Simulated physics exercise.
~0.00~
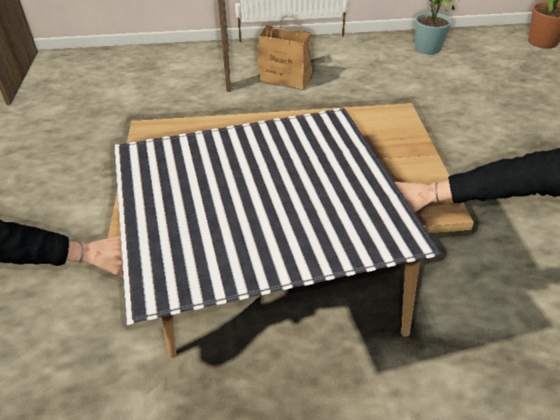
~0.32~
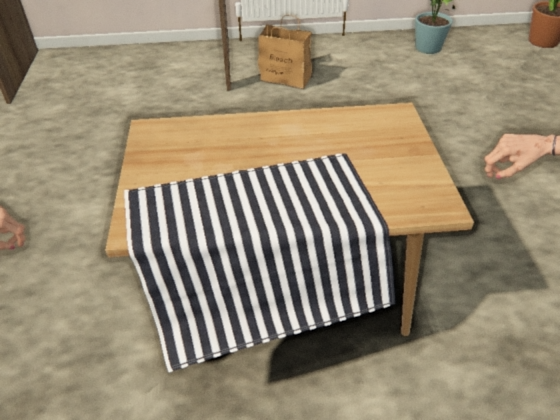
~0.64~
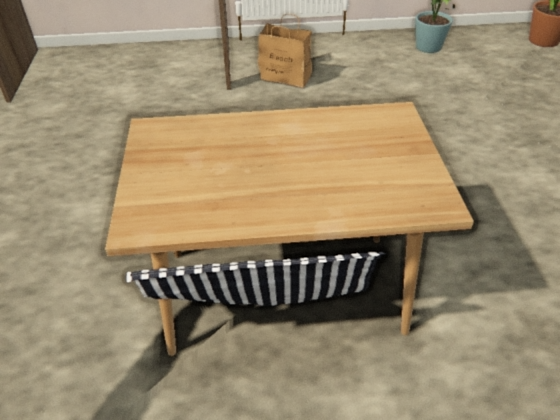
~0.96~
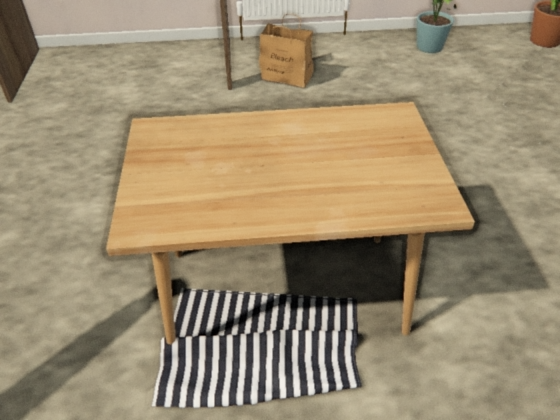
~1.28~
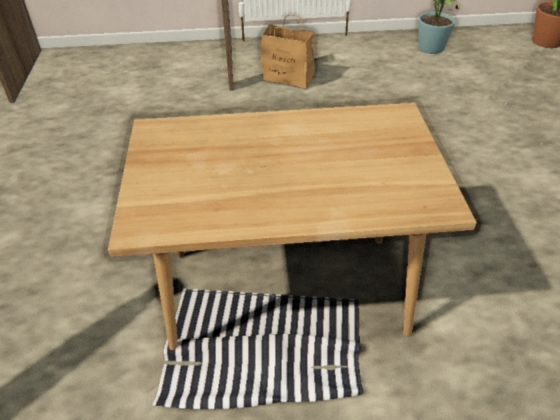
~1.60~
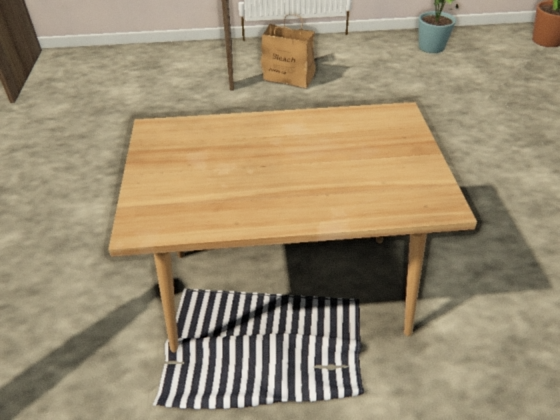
A striped black and white cloth was held by two hands over the front of a wooden table, then let go, and it sagged over the near edge, slid off completely and ended up lying on the floor below, partly under the table.
